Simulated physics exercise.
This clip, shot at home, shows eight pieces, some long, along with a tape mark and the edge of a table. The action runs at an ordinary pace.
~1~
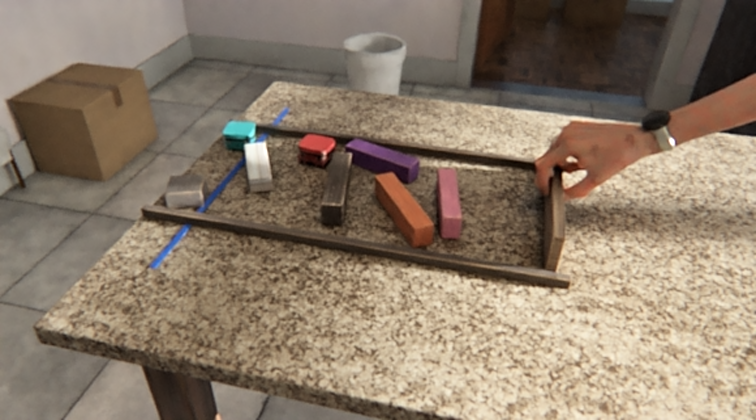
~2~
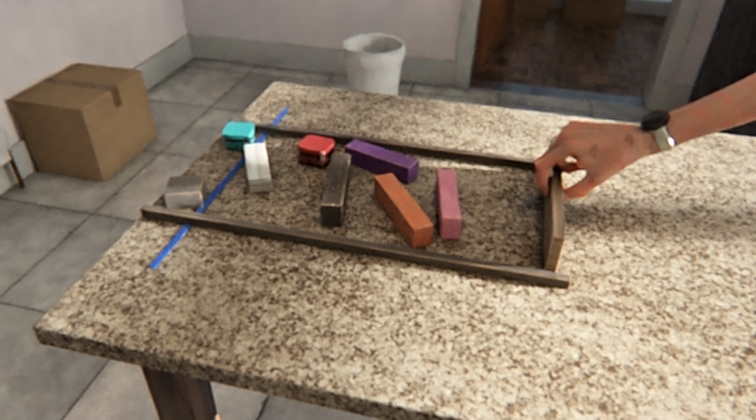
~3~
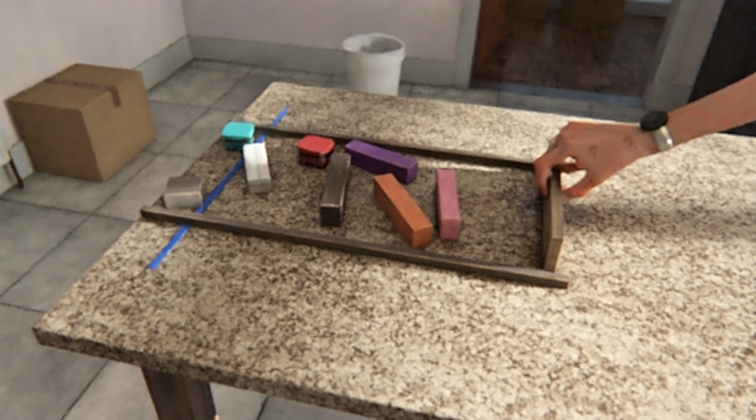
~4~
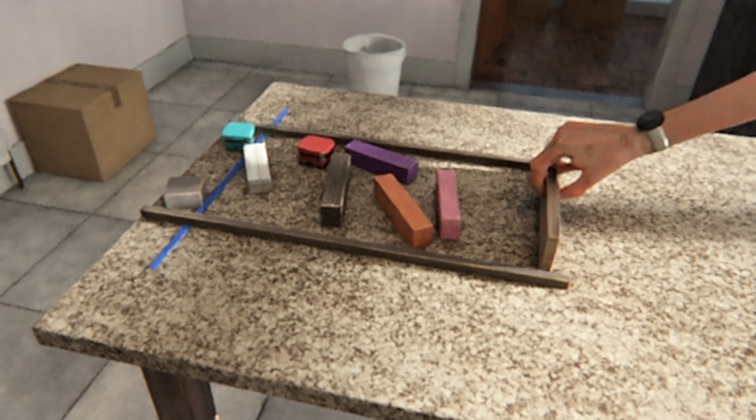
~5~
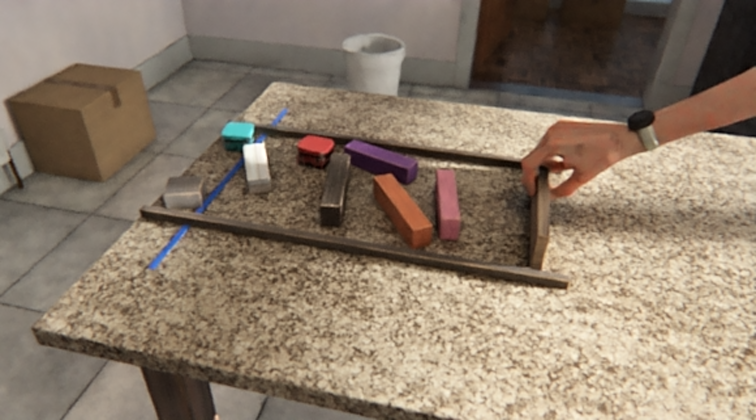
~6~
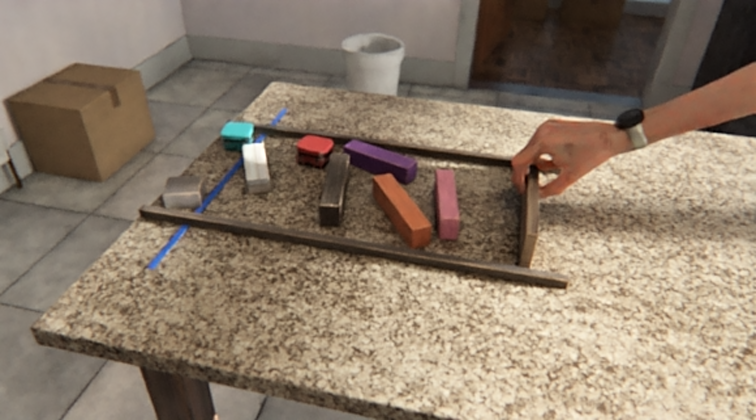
A hand slides a wooden board slightly left between two rails, while the colored blocks stay still.
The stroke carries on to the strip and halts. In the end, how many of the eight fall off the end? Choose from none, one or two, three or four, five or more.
Final count: Three or four.
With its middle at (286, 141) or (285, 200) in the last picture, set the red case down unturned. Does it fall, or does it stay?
In that order: Slips off, then slips off.
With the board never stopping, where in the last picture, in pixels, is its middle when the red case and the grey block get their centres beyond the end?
Red case over the end: About (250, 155). Grey block over the end: About (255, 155).
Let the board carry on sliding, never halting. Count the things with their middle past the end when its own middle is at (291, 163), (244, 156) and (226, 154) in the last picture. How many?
0, 4 and 5.
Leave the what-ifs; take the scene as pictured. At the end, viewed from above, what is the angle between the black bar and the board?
I'd put it at about 0°.
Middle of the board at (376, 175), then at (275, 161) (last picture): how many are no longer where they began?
At the first point the count is 5, at the second it's 8.
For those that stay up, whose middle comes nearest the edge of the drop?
Black bar.
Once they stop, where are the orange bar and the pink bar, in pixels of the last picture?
Orange bar at about (188, 180), pink bar at about (217, 169).
Early on, none off yet; grey block at rest near (185, 192); turquoise case at rest near (238, 138); white stick at rest near (256, 168).
A while later, none off yet; grey block moving near (179, 191); turquoise case travelled about its own width near (213, 134); white stick travelled about its own width near (199, 161).
Finally, the number that fall off is three or four; lost, red case, white stick, turquoise case and grey block.
